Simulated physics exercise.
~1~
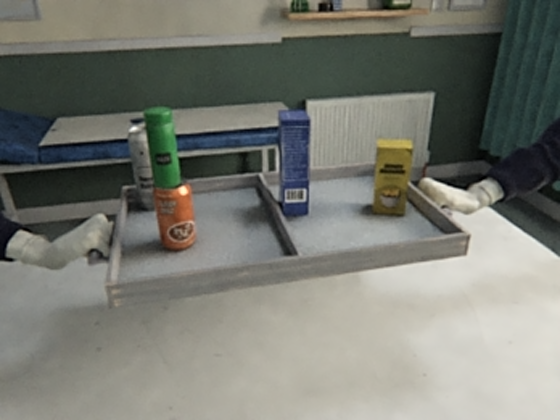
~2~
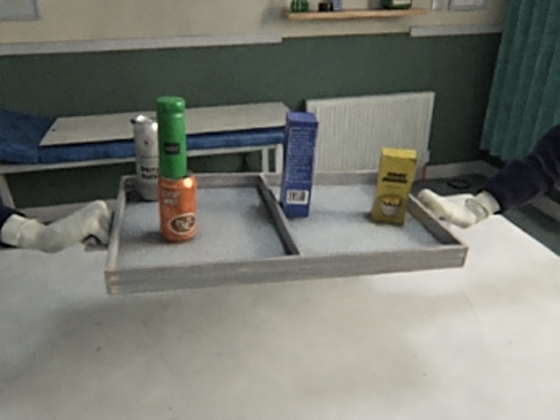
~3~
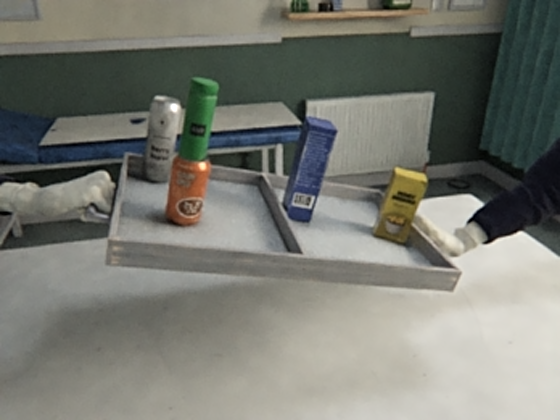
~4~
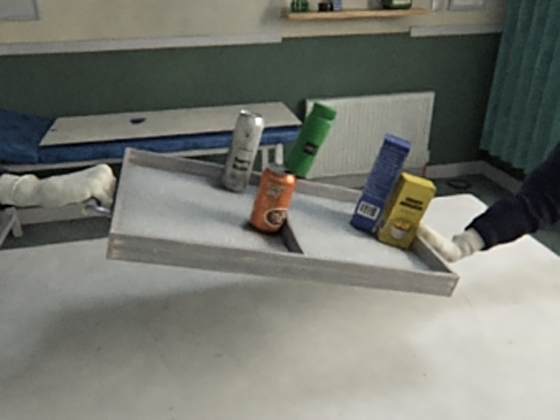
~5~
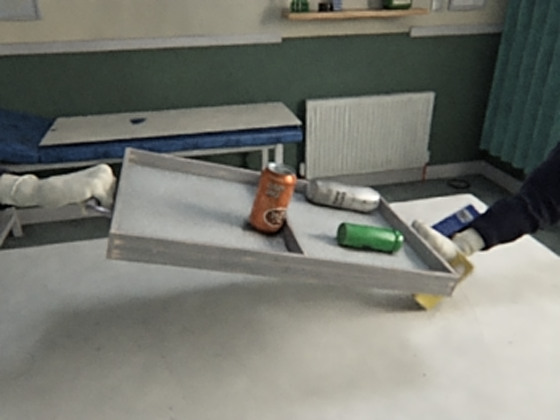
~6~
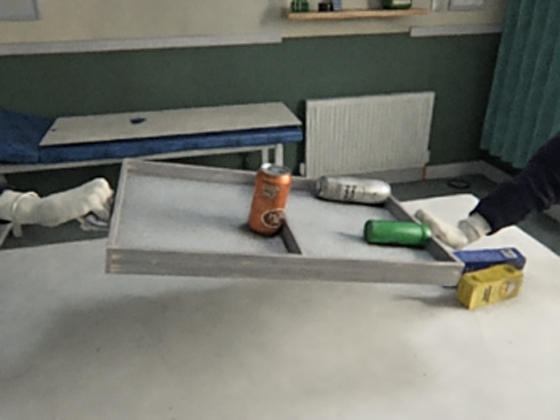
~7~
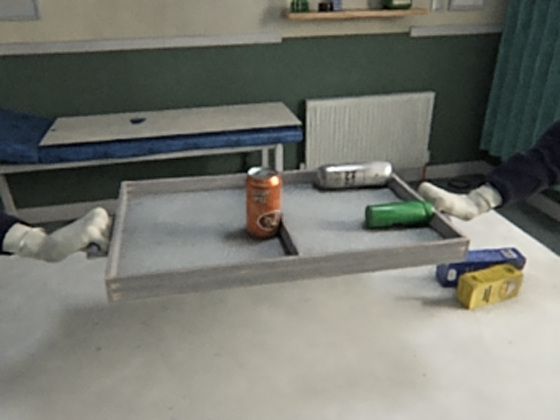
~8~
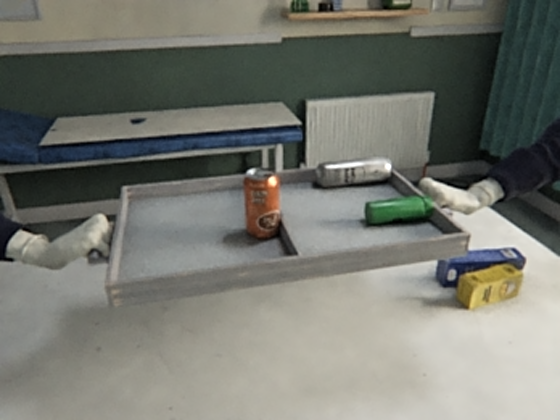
The video shows gloved hands tilting a divided tray down to the right, making the cans, green shaker and cartons slide; the blue and yellow cartons drop onto the table, and the levelled tray ends with the orange can upright and the green shaker and silvery can on their sides.
